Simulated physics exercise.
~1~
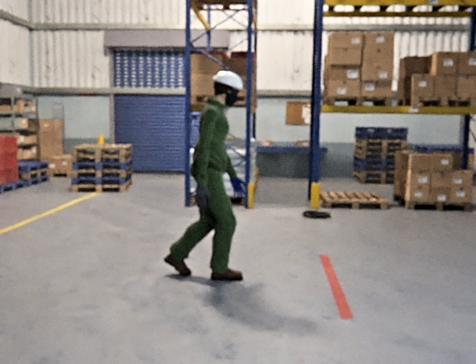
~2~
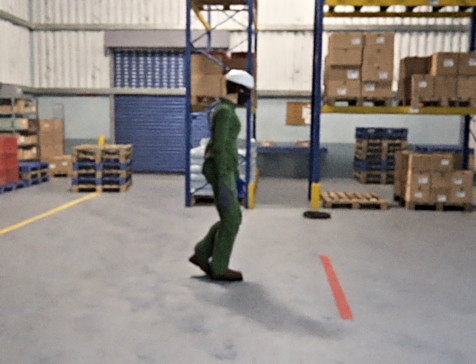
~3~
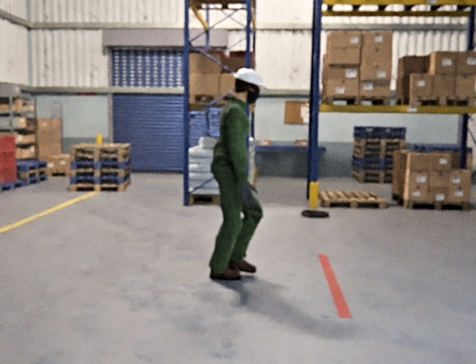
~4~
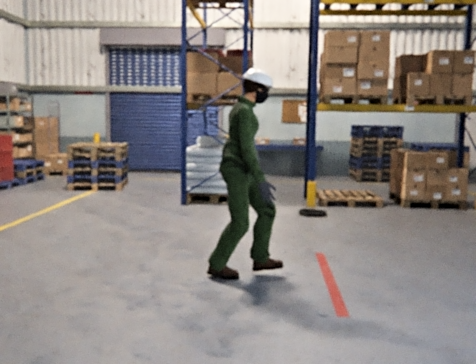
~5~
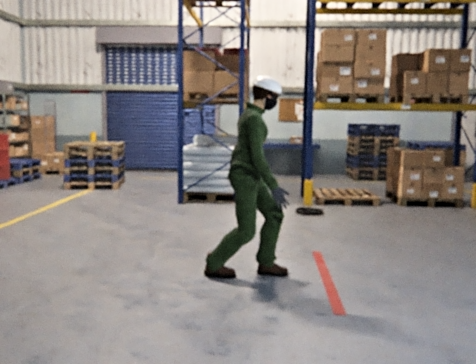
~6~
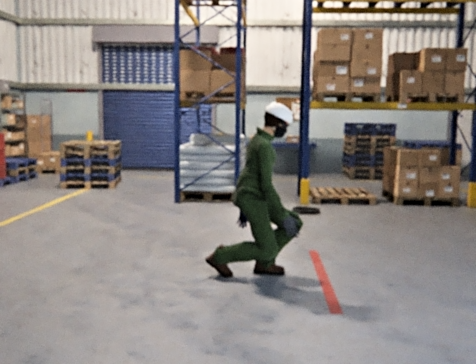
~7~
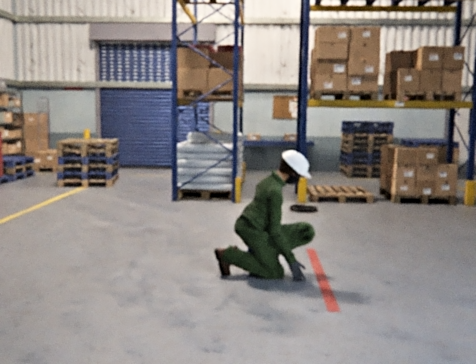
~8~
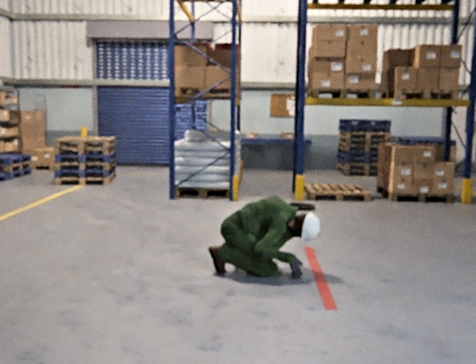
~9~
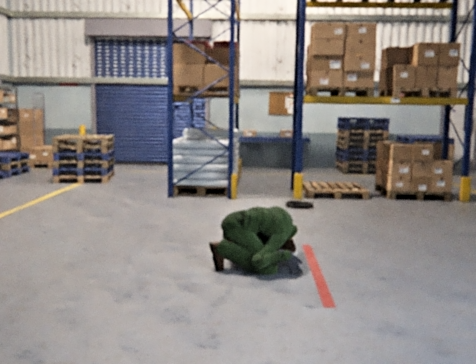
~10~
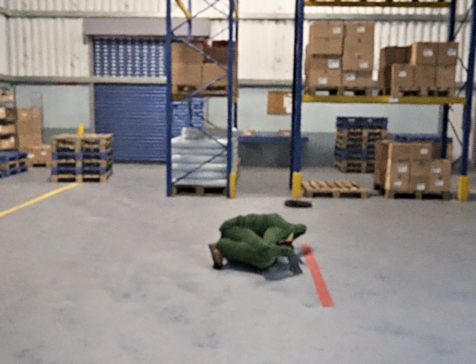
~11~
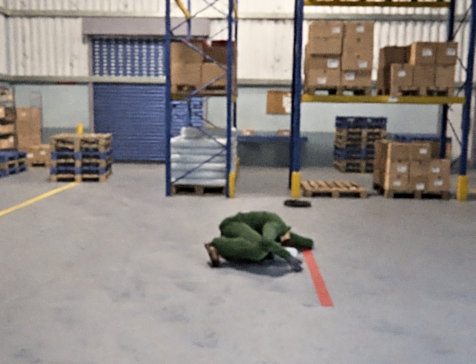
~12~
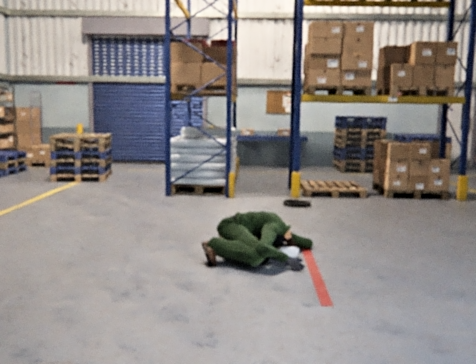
At the start, a person in green clothes and a white hard hat walks right across a warehouse floor toward a strip of red tape, with racks of boxes and stacked pallets behind. The steps shorten and the knees bend as the view pans slightly right. The person sinks to the knees, then folds forward with the head dropping toward the tape. The body curls low and tips down onto the floor. It ends with the person lying crumpled and still, with hips, chest and head short of the red tape.
